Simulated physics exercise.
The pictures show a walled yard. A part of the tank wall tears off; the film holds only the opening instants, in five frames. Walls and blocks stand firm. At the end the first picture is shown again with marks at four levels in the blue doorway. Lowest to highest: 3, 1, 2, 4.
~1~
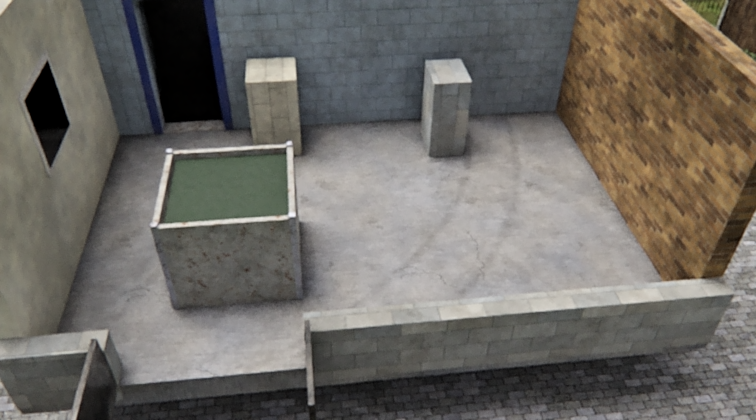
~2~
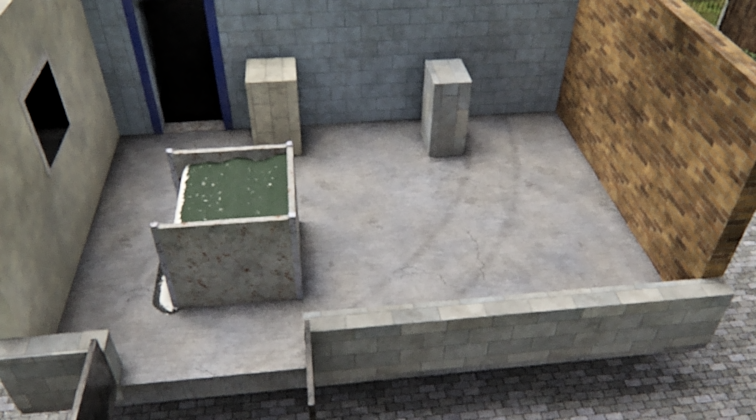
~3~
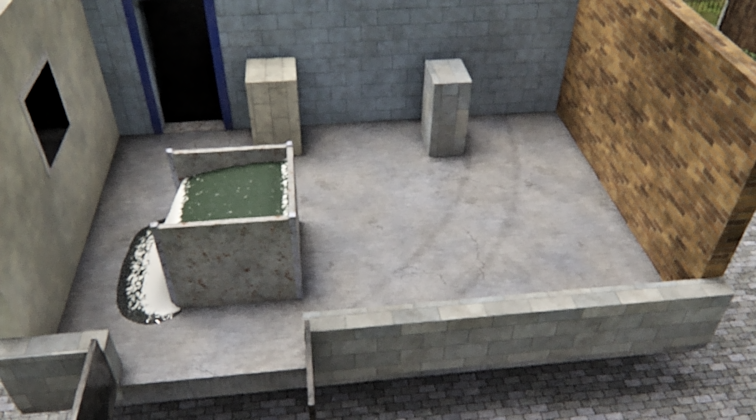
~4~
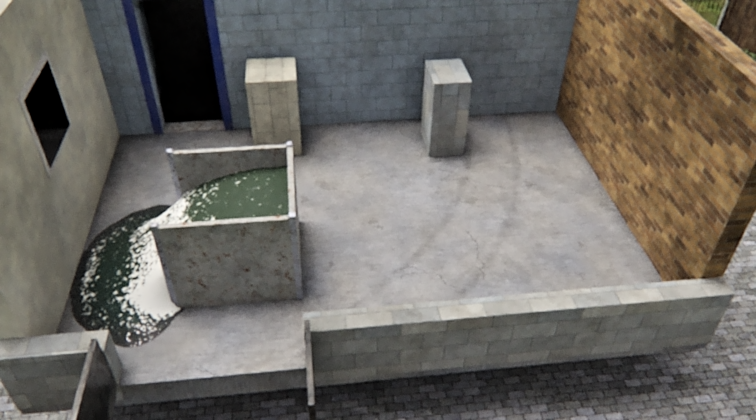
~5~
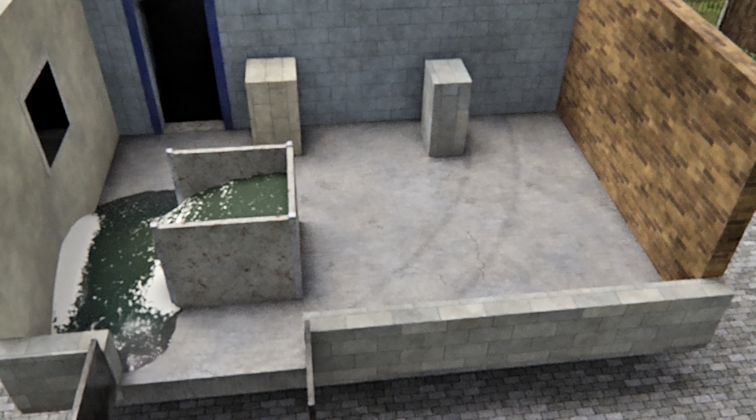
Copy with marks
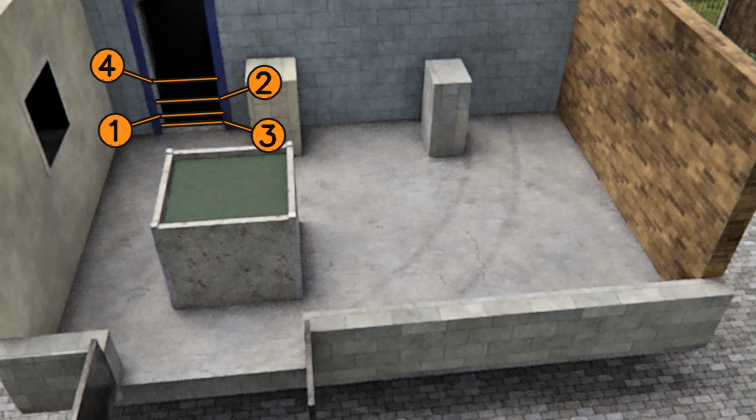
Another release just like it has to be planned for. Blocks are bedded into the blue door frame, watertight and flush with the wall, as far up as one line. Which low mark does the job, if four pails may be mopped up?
Choose 1.
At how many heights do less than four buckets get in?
Three of them.
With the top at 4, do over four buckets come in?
No, that is safe.
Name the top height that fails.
Here it is height 3.
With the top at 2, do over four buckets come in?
No, that is safe.
On the marked copy, 1 at (191, 114); 2 at (188, 100); 3 at (193, 123); 4 at (184, 80); from the bottom up 3, 1, 2, 4.
With 1, a splash gets over, under a bucket.
With 2, nothing gets over.
With 3, about 9 bucketfuls get in.
With 4, nothing gets over.
